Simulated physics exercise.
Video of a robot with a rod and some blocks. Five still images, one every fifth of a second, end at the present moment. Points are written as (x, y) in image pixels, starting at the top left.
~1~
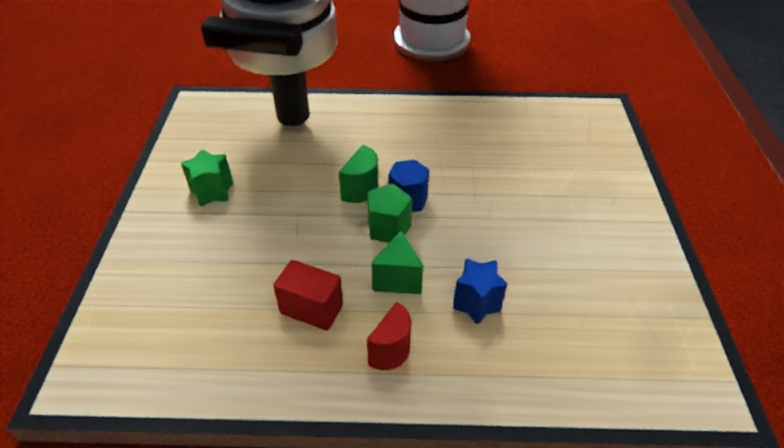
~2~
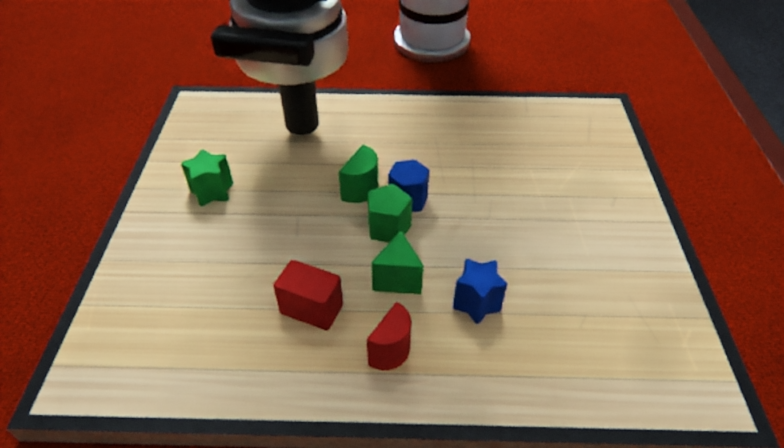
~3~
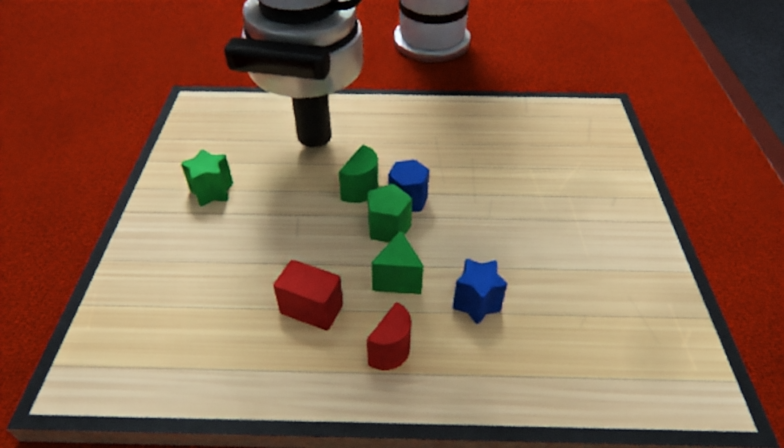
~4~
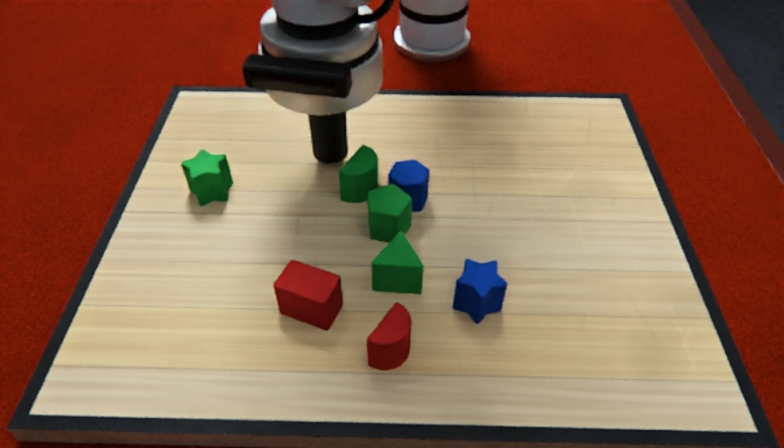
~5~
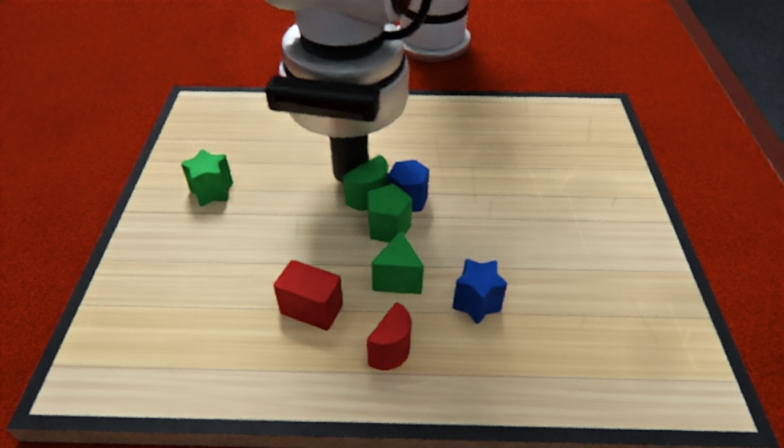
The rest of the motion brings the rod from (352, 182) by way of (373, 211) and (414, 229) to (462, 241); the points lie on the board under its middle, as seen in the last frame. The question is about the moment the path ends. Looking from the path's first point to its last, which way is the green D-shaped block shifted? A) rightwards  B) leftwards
The correct letter is A.
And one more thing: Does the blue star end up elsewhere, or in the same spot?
The blue star is moved.
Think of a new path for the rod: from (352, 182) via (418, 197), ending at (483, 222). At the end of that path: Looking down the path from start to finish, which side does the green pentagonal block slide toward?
Out to the right.
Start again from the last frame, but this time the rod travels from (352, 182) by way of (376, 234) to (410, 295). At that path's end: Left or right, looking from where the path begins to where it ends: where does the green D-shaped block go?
Seen from start to end, it moves left.
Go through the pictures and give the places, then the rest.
In the first frame, lower end of the rod (294, 116), tops of blocks, green D-shaped block (361, 161), green pentagonal block (388, 199), green triangular piece (399, 253), blue hexagonal block (409, 172), blue star (482, 276).
In the second frame, rod (302, 125), blocks as before.
In the third frame, rod (315, 137), blocks as before.
In the fourth frame, rod (331, 152), blocks as before.
In the fifth frame, rod (351, 172), green D-shaped block (369, 169), green pentagonal block (388, 199), green triangular piece (399, 253), blue hexagonal block (409, 172), blue star (482, 276).
On the path given first. One third of the way, rod (373, 201); green D-shaped block (396, 199); green pentagonal block (415, 224); green triangular piece (400, 260), turned 20° clockwise; blue hexagonal block (424, 177), turned 55° anticlockwise.
Two thirds of the way, rod (416, 219); green D-shaped block (437, 221), turned 15° clockwise; green pentagonal block (445, 251), turned 15° clockwise; green triangular piece (406, 271), turned 80° clockwise; blue hexagonal block (434, 177), turned 85° anticlockwise.
At the end, rod (464, 231); green D-shaped block (479, 240), turned 55° clockwise; green pentagonal block (457, 266), turned 50° clockwise; green triangular piece (407, 273), turned 90° clockwise; blue hexagonal block (435, 176), turned 90° anticlockwise; blue star (495, 295), turned 30° anticlockwise.
